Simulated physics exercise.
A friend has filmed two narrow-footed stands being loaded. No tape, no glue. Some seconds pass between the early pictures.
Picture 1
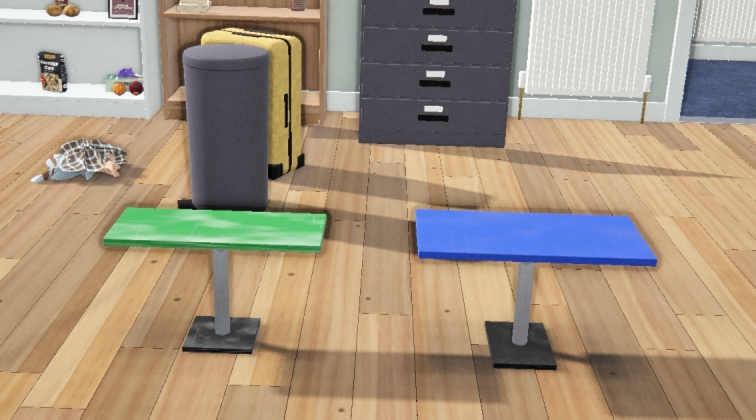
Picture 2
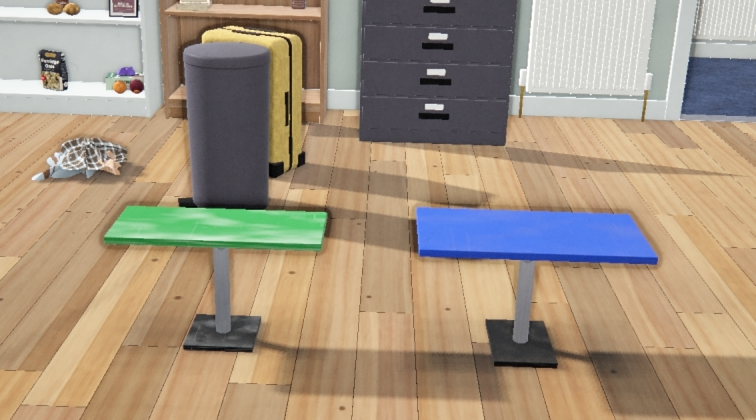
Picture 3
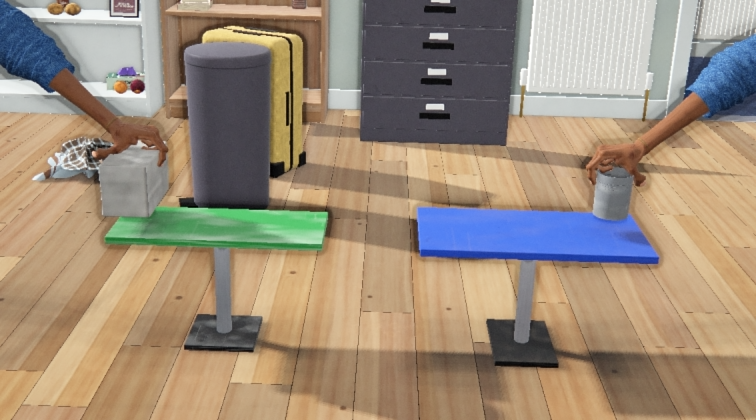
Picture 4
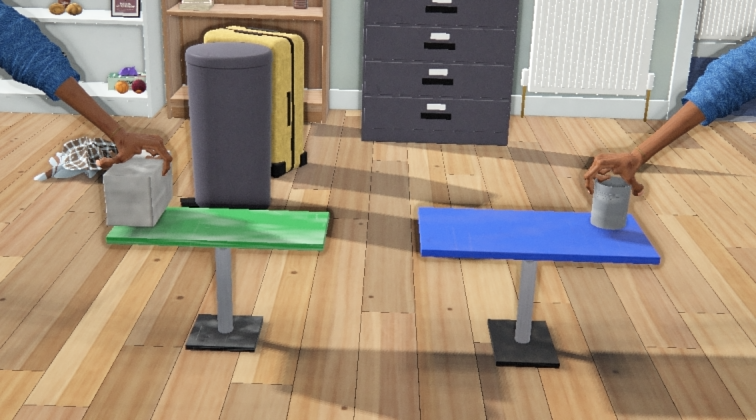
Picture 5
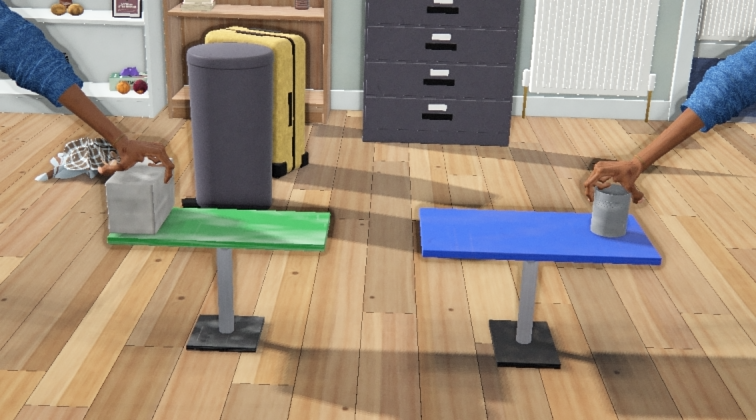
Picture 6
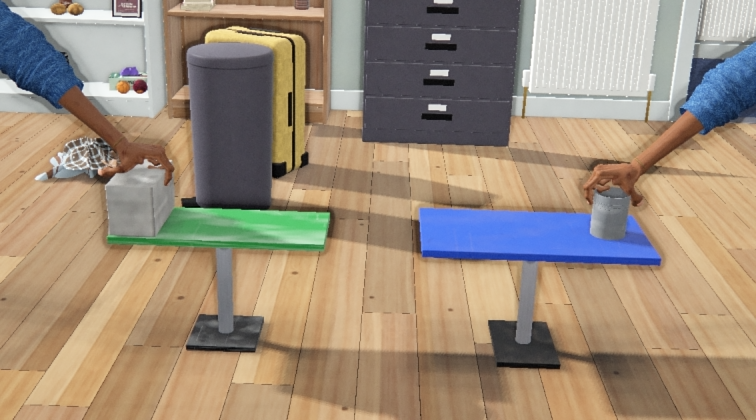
To begin with, a green side table and a blue side table stand empty on a wooden floor. Hands then reach in from both sides, lowering a gray slab onto the green table's left end and a gray beaker onto the blue table's right end. Both hands remain on the objects.
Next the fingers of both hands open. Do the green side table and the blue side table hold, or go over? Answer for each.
Outcome: The green side table goes over; the blue side table keeps steady.
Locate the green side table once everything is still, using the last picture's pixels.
Roughly at (105, 251).
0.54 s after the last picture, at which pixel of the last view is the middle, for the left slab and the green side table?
About (79, 230), and the other about (164, 223).
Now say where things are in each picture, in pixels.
In the first frame, green side table (220, 229); blue side table (529, 236).
In the second frame, blue side table (530, 234).
In the third frame, still on the way; green side table (221, 228); left slab (136, 178).
In the fourth frame, still on the way; blue side table (532, 234); right beaker (611, 203).
In the fifth frame, still on the way; green side table (224, 228); left slab (142, 194).
In the sixth frame, in place, still held; green side table (223, 228); blue side table (533, 235); right beaker (610, 213).
Then, 0.54 s later than the last frame, green side table tilted by 27° near (164, 223); blue side table at rest near (533, 235).
Then, 0.72 s later than the last frame, green side table tilted by 61° near (101, 247); blue side table at rest near (533, 235).
When it is over, the green side table overbalances, near (105, 251); the blue side table holds firm, near (533, 235).
